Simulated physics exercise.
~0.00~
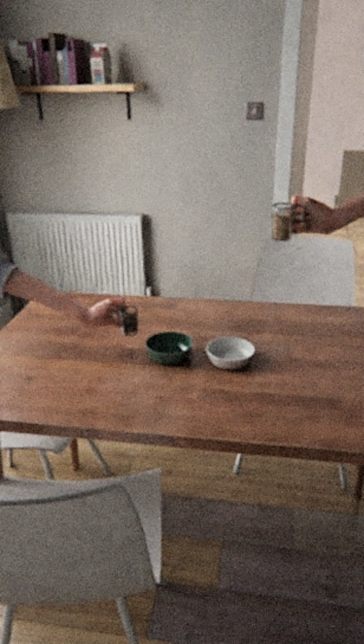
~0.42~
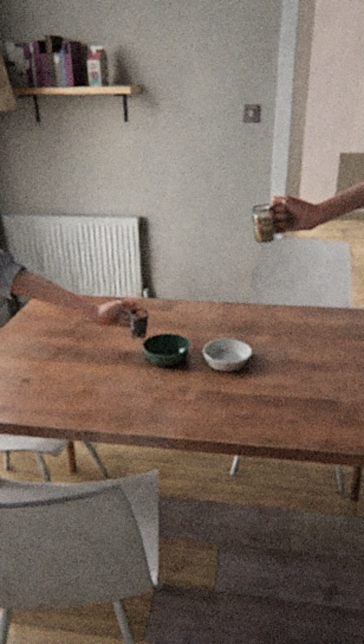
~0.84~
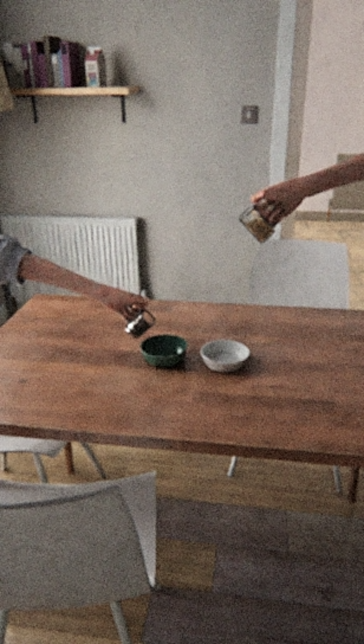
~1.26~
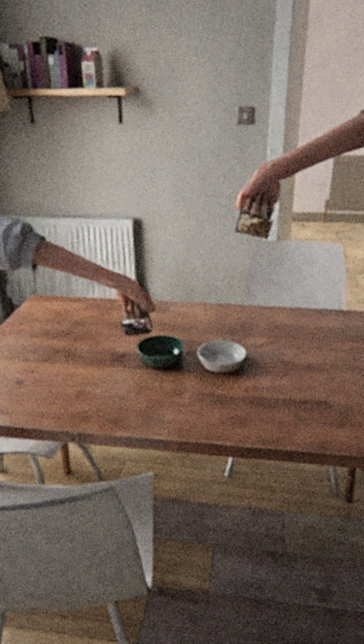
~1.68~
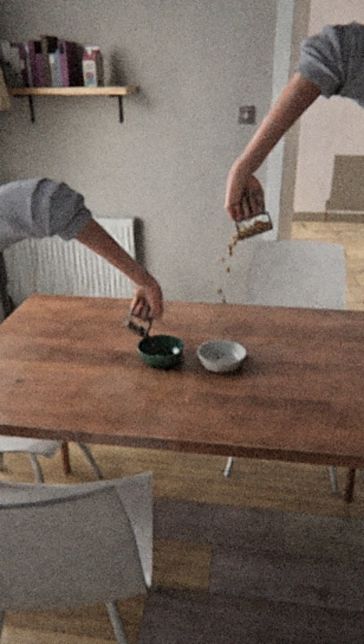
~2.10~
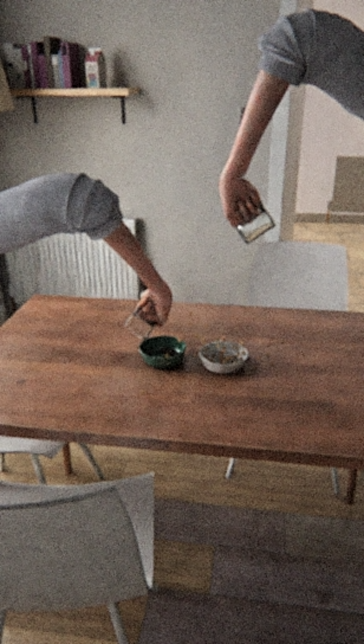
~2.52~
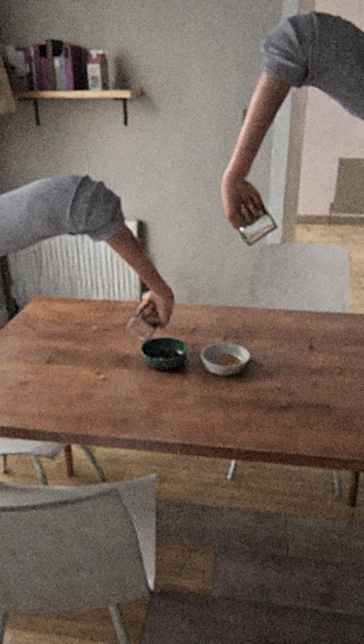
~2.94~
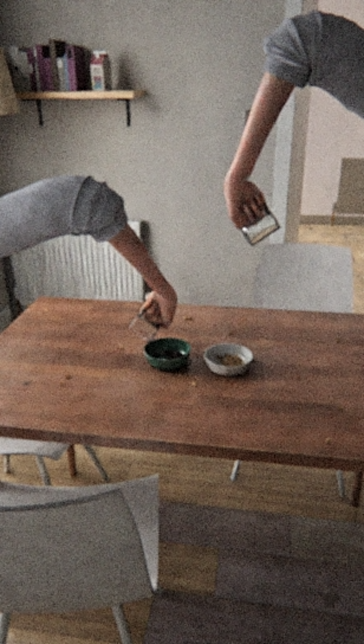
The video shows two hands tipping small clear cups of loose dry pieces over a green bowl and a white bowl on a wooden table. The left cup, held low, empties entirely into the green bowl, while the higher right cup's pieces land partly in the white bowl and partly scatter outside.
